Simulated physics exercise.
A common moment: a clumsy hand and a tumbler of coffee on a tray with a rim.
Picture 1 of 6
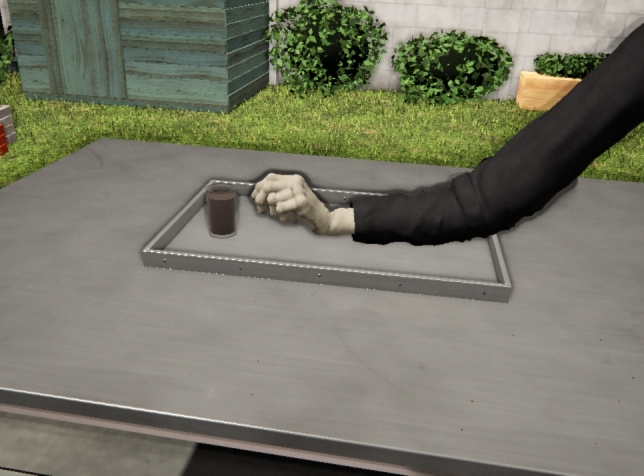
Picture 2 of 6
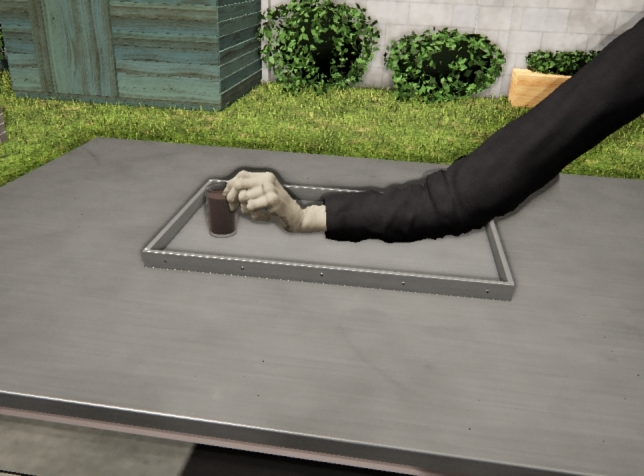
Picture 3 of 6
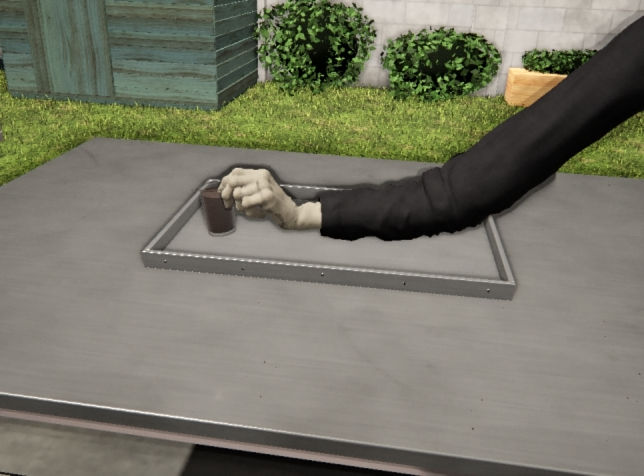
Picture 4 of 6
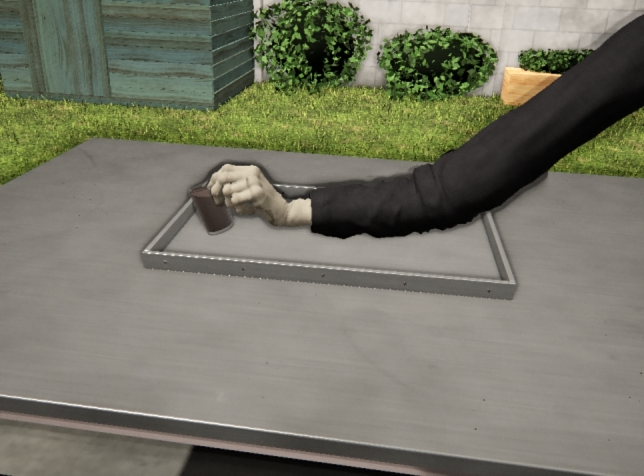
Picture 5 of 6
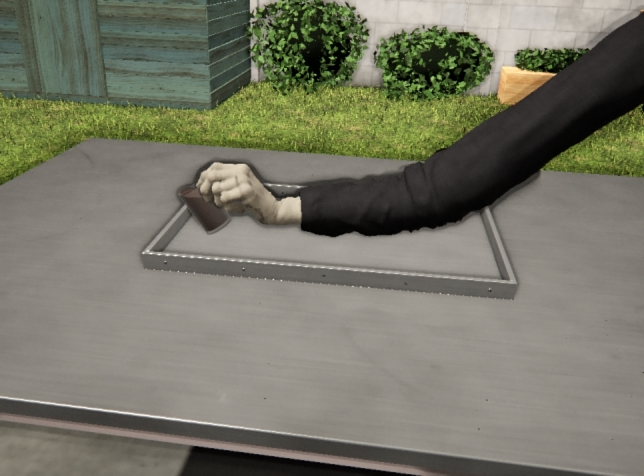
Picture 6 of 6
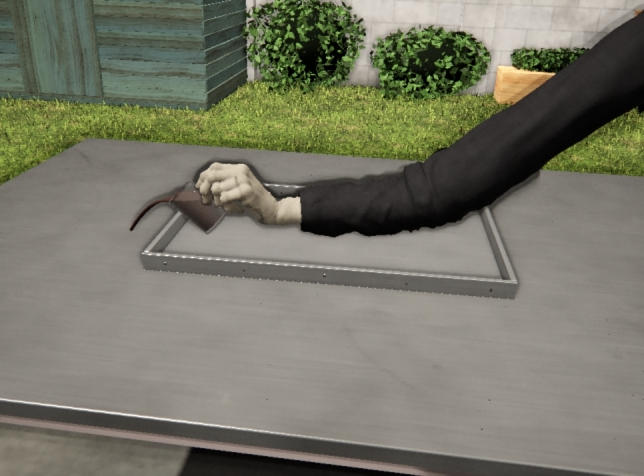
On a gray table in a grassy yard, a dark-sleeved hand reached left to a glass of dark drink on a rimmed tray and tipped it leftward until a brown stream arced out over the rim.
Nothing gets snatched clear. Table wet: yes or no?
Yes.
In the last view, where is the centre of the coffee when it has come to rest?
Resting centre: Around (32, 228).
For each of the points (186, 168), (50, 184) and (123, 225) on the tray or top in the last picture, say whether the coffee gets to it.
The opening spot comes out out of the spill, the second out of the spill, the closing one in the spill.
Shortly, the tumbler lies across the rim; the puddle covers about as much as a plate; it has landed past the rim.
Then, the puddle covers about as much as a tray; it has landed past the rim.
At the finish, the puddle covers about as much as a tray; it has landed past the rim.
